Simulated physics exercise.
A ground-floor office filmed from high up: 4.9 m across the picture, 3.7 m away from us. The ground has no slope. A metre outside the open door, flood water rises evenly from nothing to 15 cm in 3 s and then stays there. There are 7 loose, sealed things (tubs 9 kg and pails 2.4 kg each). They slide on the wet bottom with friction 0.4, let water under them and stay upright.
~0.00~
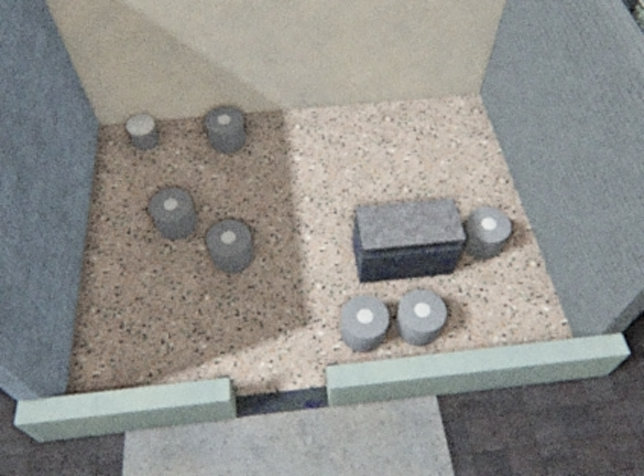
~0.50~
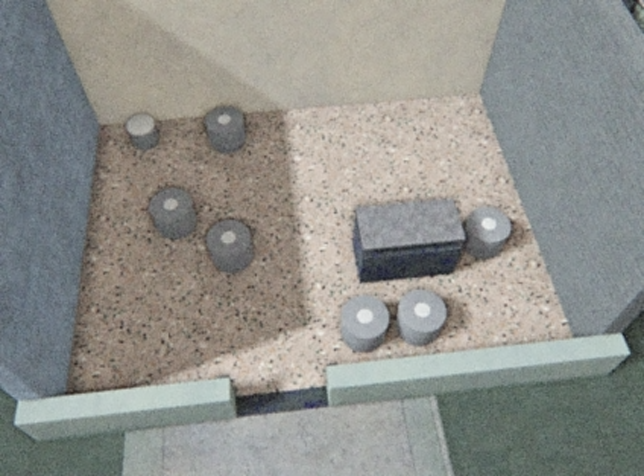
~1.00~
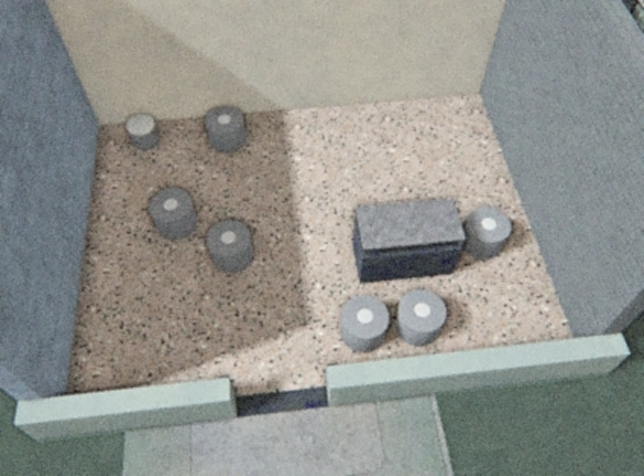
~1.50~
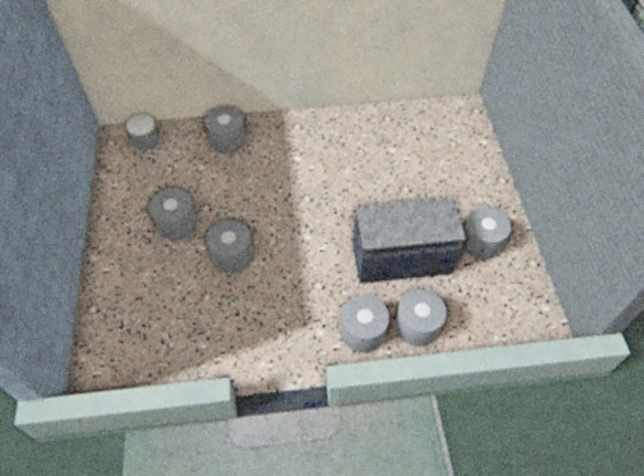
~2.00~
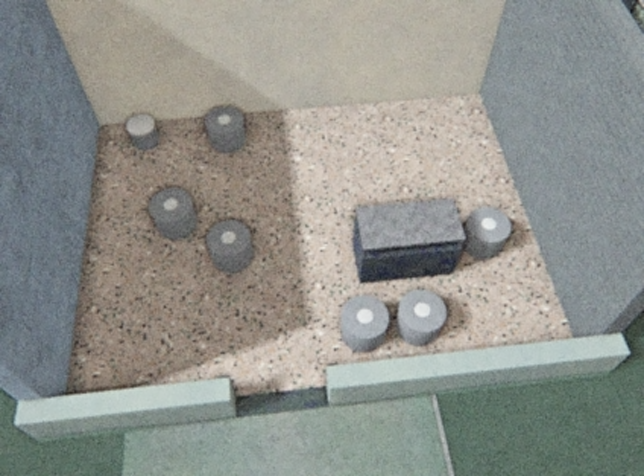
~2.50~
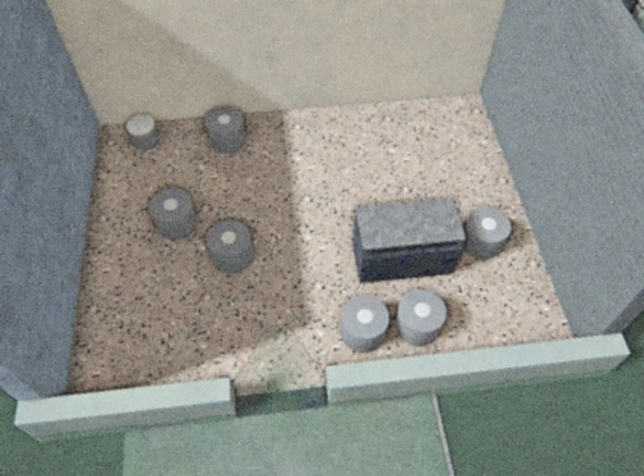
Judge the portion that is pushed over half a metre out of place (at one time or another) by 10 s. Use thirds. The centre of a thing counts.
That comes to less than a third.
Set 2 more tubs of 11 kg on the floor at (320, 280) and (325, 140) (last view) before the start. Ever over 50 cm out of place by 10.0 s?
In turn: Past it, under.
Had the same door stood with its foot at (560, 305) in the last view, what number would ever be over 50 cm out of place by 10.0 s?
Then 2.
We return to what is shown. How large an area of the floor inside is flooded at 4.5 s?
Some 5.5 m2.
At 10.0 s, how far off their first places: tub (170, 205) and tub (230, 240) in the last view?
In that order: 0 cm, 60 cm.
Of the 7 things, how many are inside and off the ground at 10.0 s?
1 of them.
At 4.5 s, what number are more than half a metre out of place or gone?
0 of them.
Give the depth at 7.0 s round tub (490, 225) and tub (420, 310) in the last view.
About 0 and 1 cm.
After 3.5 s 0 of 7 are over 50 cm from their spots; 0 afloat.
After 4.5 s 0 of 7 are over 50 cm from their spots; 0 afloat.
After 7.0 s 0 of 7 are over 50 cm from their spots; 0 afloat.
After 10.0 s 2 of 7 are over 50 cm from their spots, and 2 have been at some point; 1 afloat.
